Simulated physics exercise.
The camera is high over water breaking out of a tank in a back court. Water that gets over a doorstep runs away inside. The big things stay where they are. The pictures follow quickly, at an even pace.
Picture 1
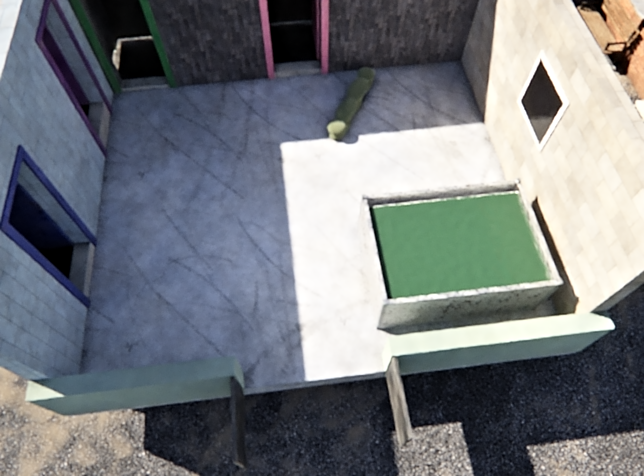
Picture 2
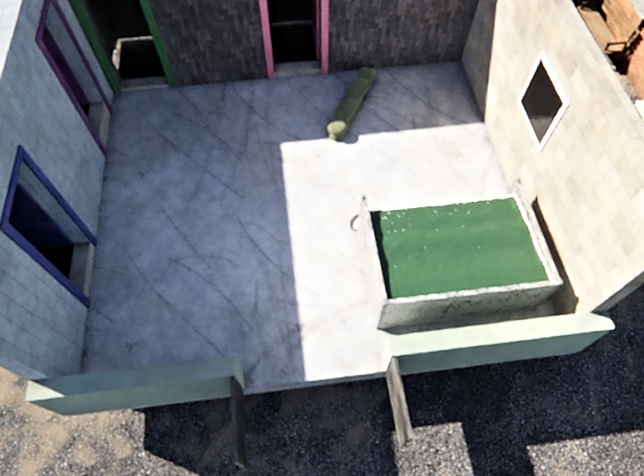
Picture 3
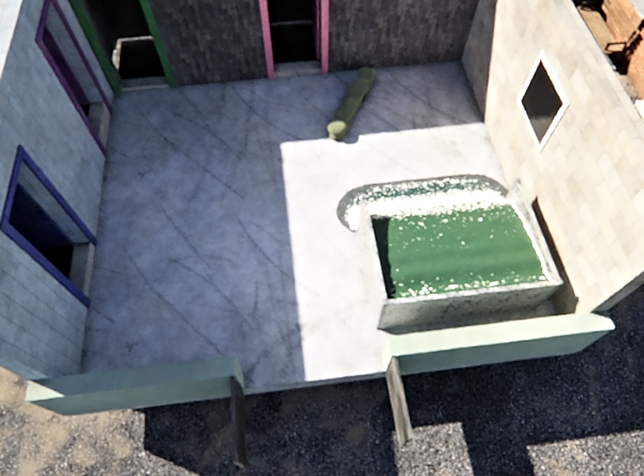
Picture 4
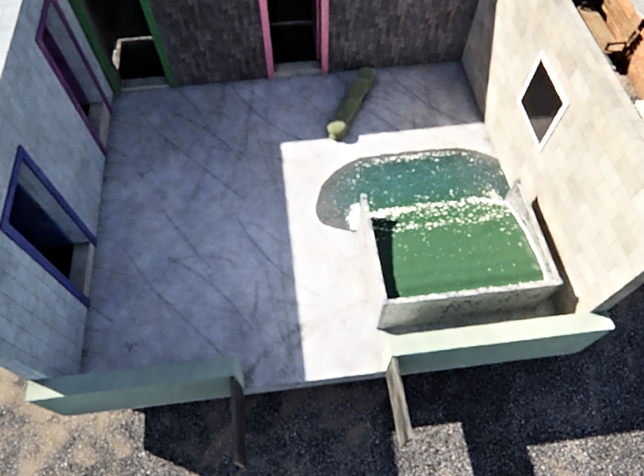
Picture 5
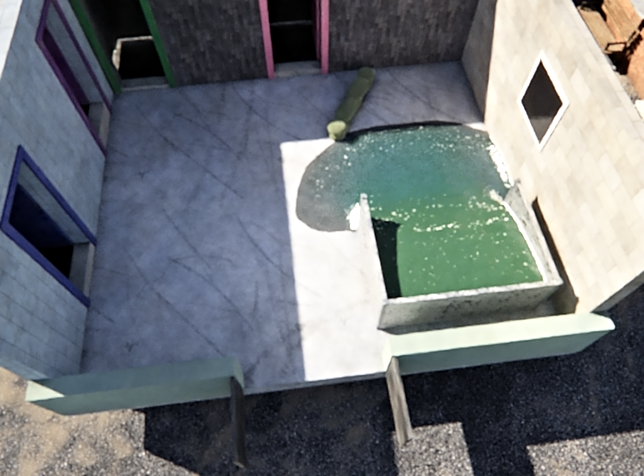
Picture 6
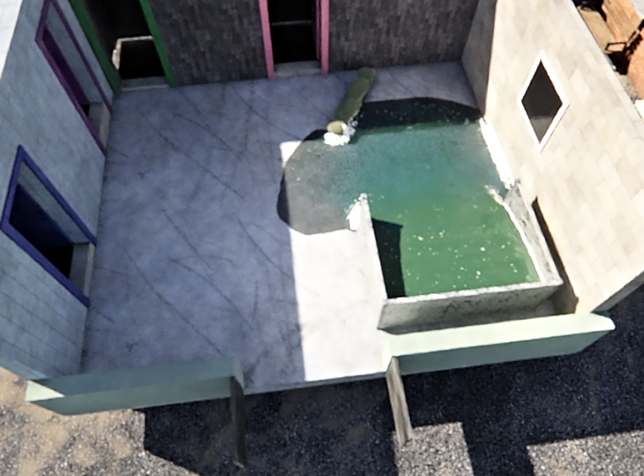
The clip opens on a high view of a walled court with an open tank of still green water at the right. Water breaks out over the tank's far side, foaming white, then spreads across the pale floor in a widening greenish sheet, reaching the green cylinder lying near the back.
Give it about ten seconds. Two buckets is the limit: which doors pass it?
The pink door stays under that; the blue door stays under that; the green door takes more than that; the purple door stays under that.
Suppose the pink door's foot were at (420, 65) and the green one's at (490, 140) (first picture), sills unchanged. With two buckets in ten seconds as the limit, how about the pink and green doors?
One by one: Pink door goes over, green door takes more.
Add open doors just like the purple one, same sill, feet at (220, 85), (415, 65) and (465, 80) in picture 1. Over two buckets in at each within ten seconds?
In turn: Takes less, goes over, lets more in.
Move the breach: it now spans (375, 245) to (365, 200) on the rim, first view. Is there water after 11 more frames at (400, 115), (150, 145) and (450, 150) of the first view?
As listed: Not flooded, awash, no water.
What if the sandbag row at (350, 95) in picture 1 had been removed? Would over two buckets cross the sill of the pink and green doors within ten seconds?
My reading: The pink one floods; the green one floods.
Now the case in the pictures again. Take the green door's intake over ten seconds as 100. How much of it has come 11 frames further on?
Roughly 0 per cent.
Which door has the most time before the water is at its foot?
The blue one.
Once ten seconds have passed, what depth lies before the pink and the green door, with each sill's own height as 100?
Roughly 70 per cent, then 80 per cent.
A moment on, water covers 40 % of the floor; the pink door not reached, the blue door not reached, the green door not reached, the purple door not reached.
Next, water covers 45 % of the floor; the pink door wet at the sill, nothing in, the blue door not reached, the green door wet at the sill, nothing in, the purple door not reached.
Then, water covers 55 % of the floor; the pink door wet at the sill, nothing in, the blue door not reached, the green door under two buckets in, the purple door wet at the sill, nothing in.
Later, water covers 90 % of the floor; the pink door wet at the sill, nothing in, the blue door wet at the sill, nothing in, the green door over two buckets in, the purple door wet at the sill, nothing in.
In the end, water covers 95 % of the floor; the pink door wet at the sill, nothing in, the blue door wet at the sill, nothing in, the green door far over two buckets in, the purple door wet at the sill, nothing in.
